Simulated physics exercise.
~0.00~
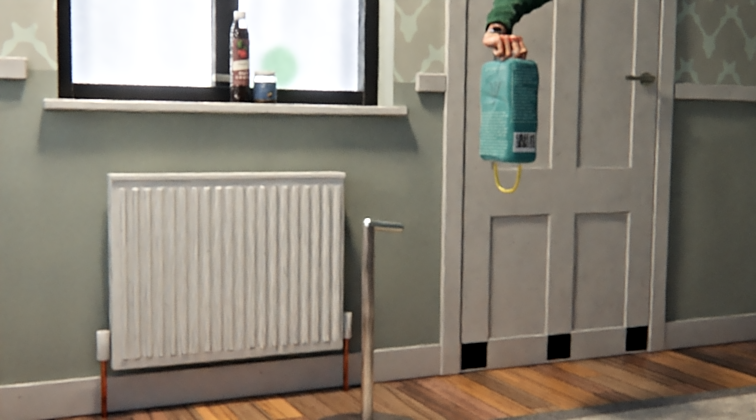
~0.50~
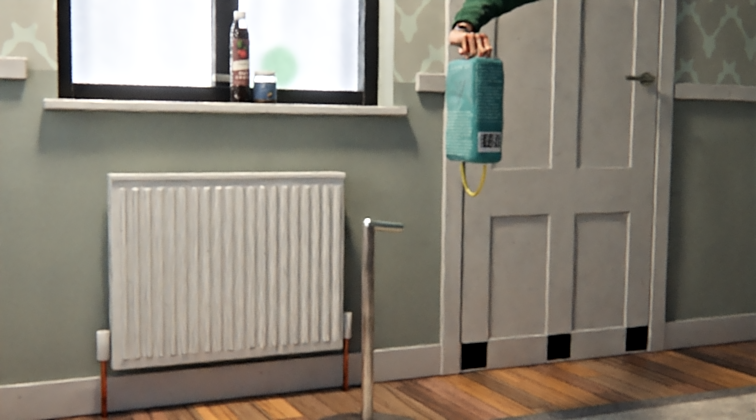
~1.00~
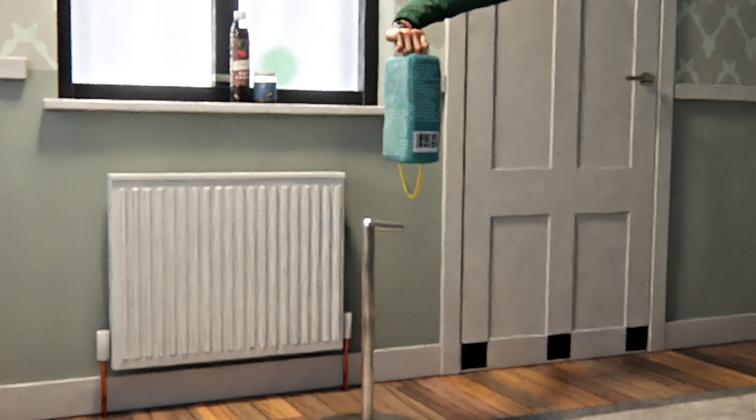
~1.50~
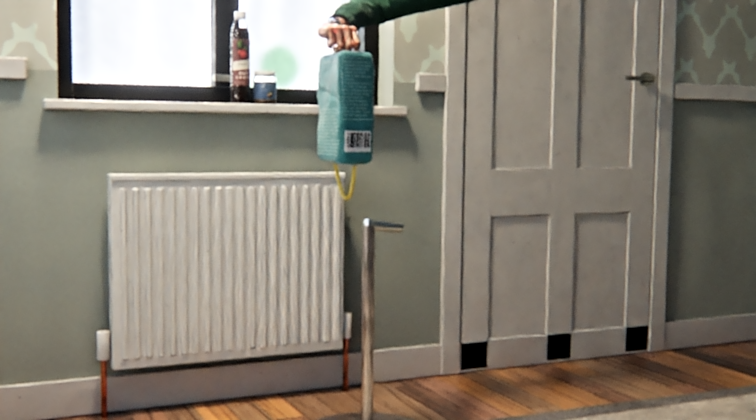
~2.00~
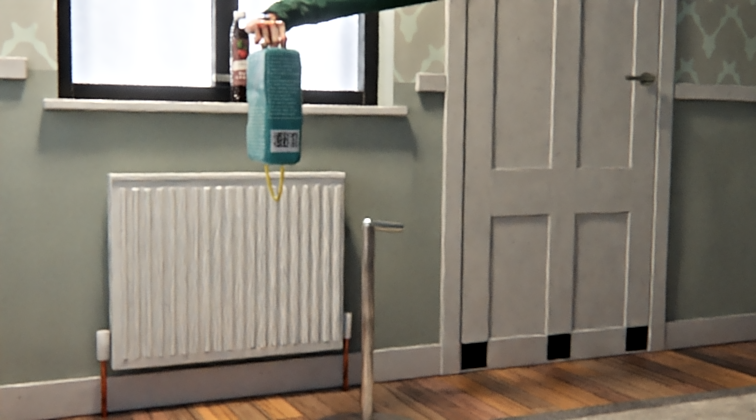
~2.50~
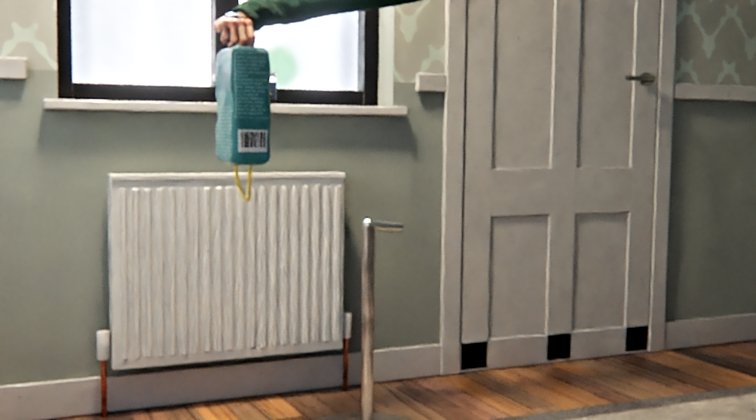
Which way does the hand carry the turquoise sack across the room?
The hand carries the turquoise sack to the left, from in front of the door to above the radiator.
